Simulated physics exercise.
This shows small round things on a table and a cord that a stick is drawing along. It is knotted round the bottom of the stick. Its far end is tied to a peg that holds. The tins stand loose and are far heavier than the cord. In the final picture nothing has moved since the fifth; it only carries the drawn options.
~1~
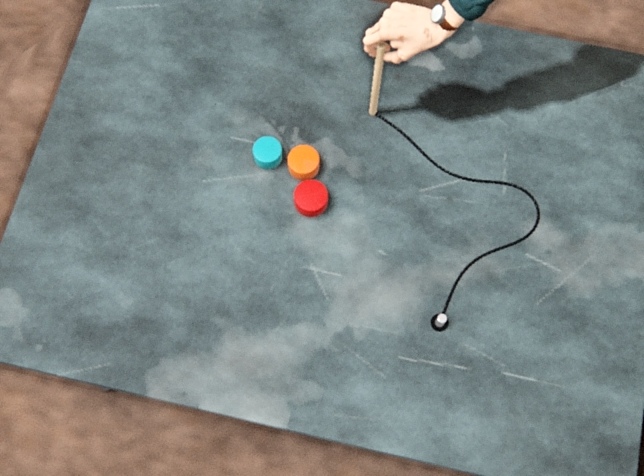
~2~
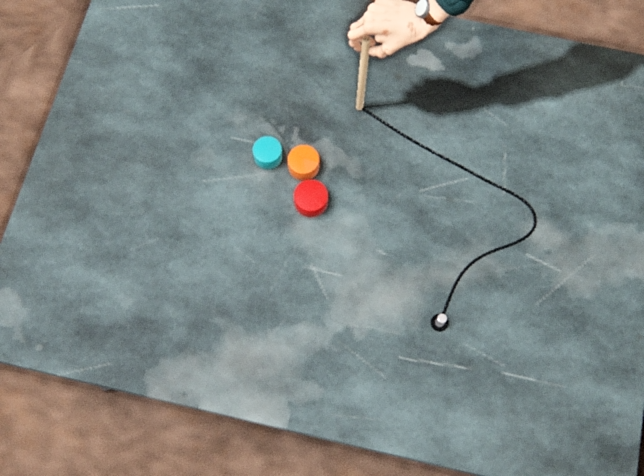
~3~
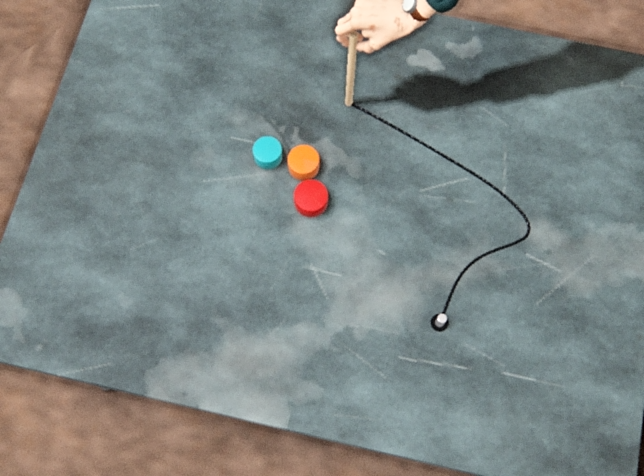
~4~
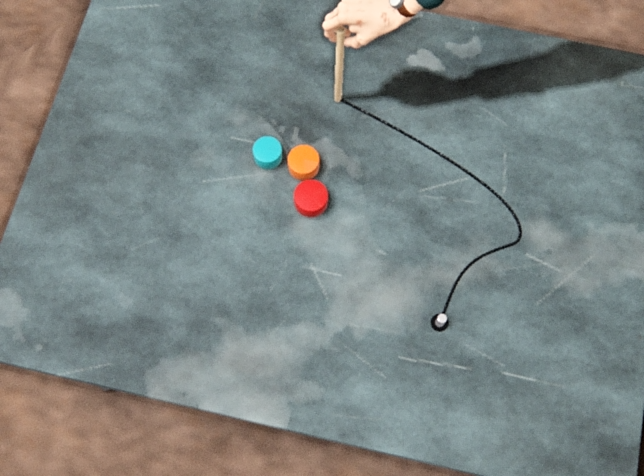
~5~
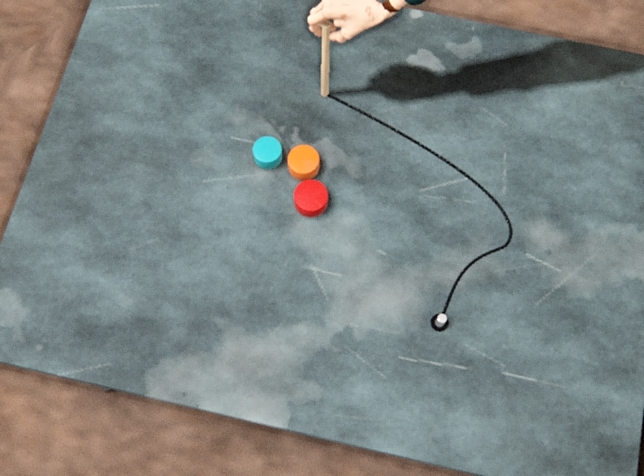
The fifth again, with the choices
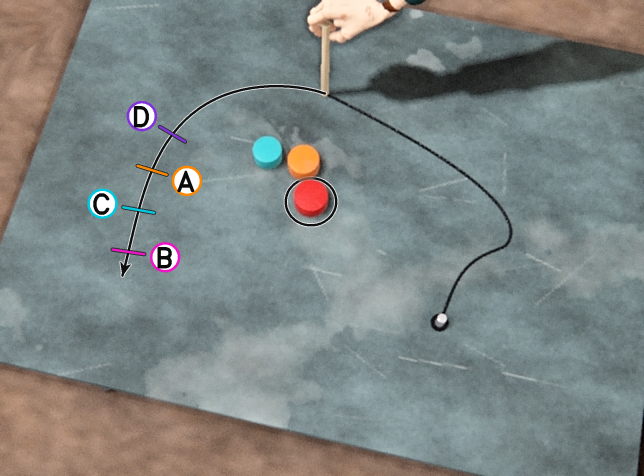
On a table, a hand moves a stick leftward, drawing a cord past three round tins.
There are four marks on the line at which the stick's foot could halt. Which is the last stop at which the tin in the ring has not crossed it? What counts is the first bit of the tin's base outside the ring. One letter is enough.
Stop at C.
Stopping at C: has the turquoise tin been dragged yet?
Yes.
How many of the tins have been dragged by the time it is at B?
By then, three.
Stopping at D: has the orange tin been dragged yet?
No.
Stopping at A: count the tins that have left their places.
By then, two.
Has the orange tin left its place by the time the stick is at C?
Yes.
On the copy, A at (152, 170); B at (128, 252); C at (139, 210); D at (173, 134); the ring at (311, 202); the route from (325, 94) via (178, 127) to (122, 276).
On C. First, foot of the stick (237, 92); red tin (311, 199).
Then, foot of the stick (167, 142); red tin (311, 199).
Finally, foot of the stick (139, 210); orange tin (281, 188); red tin (311, 200); turquoise tin (251, 186); the red tin is still in its ring.
By contrast, A is safe but short; B drags the ringed tin to (305, 216); D is safe but short.
